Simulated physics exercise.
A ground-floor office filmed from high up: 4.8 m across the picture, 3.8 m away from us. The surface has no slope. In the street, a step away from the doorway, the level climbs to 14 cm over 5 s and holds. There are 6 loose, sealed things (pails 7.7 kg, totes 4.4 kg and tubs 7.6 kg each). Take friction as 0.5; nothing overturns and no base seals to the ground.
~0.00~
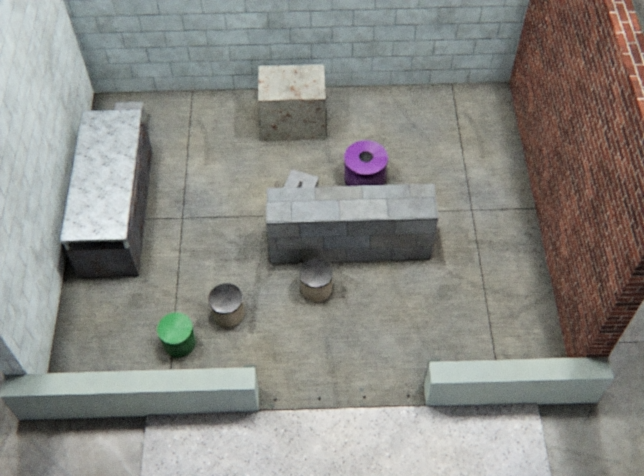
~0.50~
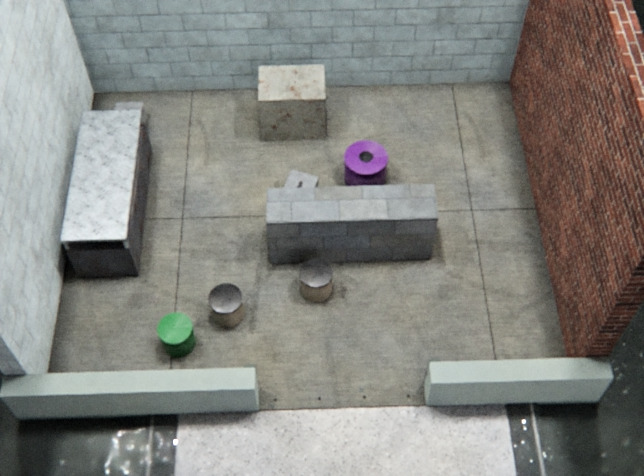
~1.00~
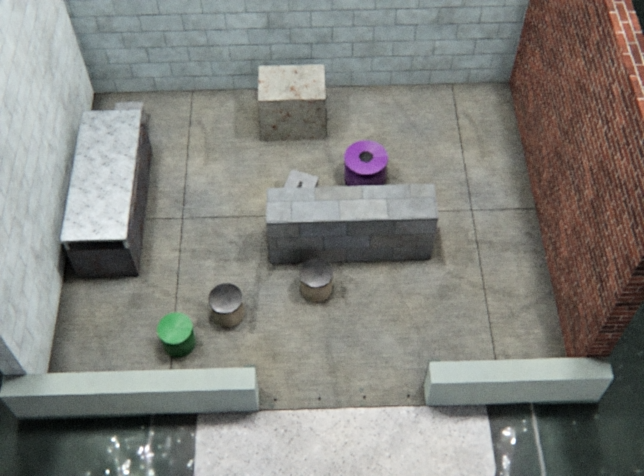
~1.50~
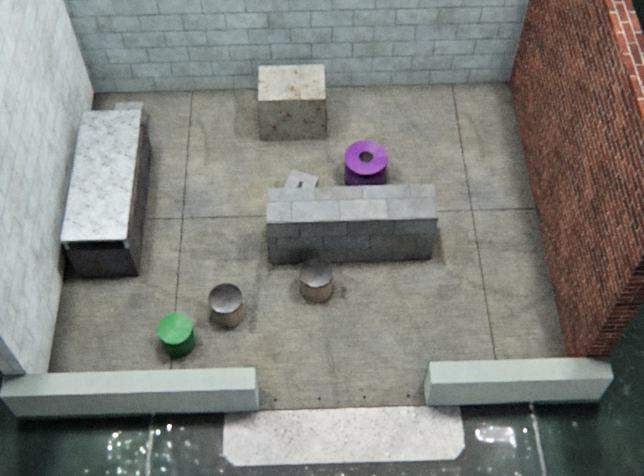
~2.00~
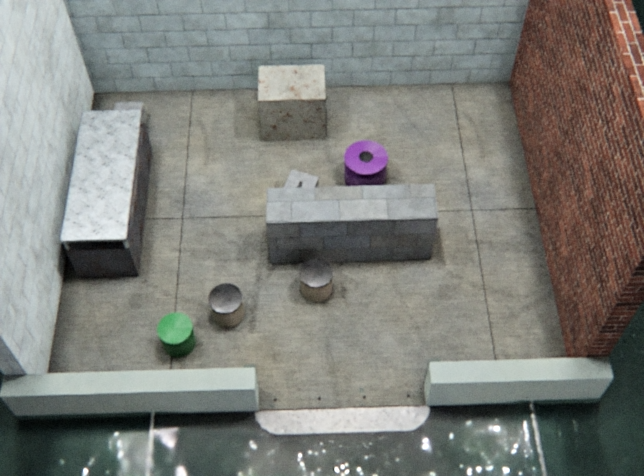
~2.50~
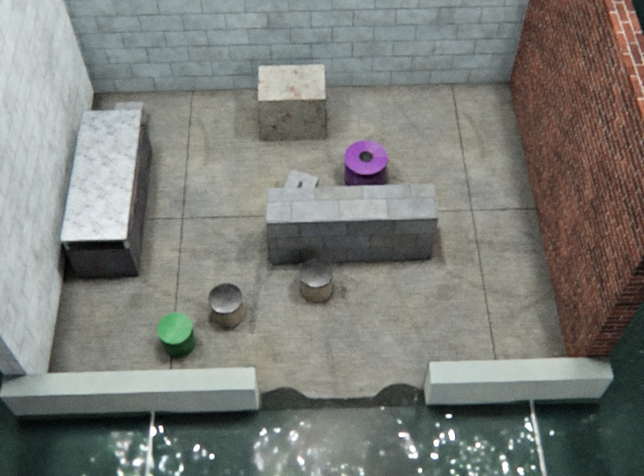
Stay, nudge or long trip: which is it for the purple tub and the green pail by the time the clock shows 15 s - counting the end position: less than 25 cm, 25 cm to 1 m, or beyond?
Purple tub holds its place, green pail holds its place.
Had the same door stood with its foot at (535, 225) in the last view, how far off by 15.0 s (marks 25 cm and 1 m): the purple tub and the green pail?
In that case the purple tub gets carried off, the green pail stays put.
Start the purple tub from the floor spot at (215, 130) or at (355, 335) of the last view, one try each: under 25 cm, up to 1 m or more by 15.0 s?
In that order: It barely shifts; it ends far away.
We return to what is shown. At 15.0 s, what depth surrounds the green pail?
Roughly 7 cm.
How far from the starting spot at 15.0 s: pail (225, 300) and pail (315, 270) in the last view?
In turn: 80 cm, 150 cm.
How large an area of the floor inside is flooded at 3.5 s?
Some 1.0 m2.
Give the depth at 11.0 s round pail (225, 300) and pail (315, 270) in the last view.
Roughly 6 and 5 cm.
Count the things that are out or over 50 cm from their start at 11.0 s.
By then 1.
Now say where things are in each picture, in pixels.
The first picture shows the purple tub at (366, 157) rests on the ground; the green pail at (175, 328) rests on the ground; water covers 0.0 m2; 0 of 6 have shifted.
The second picture shows the purple tub at (366, 157) rests on the ground; the green pail at (175, 328) rests on the ground; water covers 0.0 m2; 0 of 6 have shifted.
The third picture shows the purple tub at (366, 157), on the bottom; the green pail at (175, 328) rests on the ground; 0.0 m2 under water; 0 of 6 have shifted.
The fourth picture shows the purple tub at (366, 157) rests on the ground; the green pail at (175, 328), on the bottom; water covers 0.0 m2; 0 of 6 have shifted.
The fifth picture shows the purple tub at (366, 157) rests on the ground; the green pail at (175, 328), on the bottom; water covers 0.0 m2; 0 of 6 have shifted.
The sixth picture shows the purple tub at (366, 157) rests on the ground; the green pail at (175, 328), on the bottom; 0.0 m2 under water; 0 of 6 have shifted.
After 3.5 s the purple tub is near (366, 157), 0.0 m from its start, aground; the green pail is near (175, 328), 0.0 m from its start, aground; 0 afloat.
After 6.8 s the purple tub is near (366, 157), 0.0 m from its start, aground; the green pail is near (175, 328), 0.0 m from its start, aground; 1 afloat.
After 11.0 s the purple tub is near (366, 157), 0.0 m from its start, aground; the green pail is near (175, 328), 0.0 m from its start, aground; 0 afloat.
After 15.0 s the purple tub is near (366, 157), 0.0 m from its start, aground; the green pail is near (173, 330), 0.0 m from its start, aground; 1 afloat.
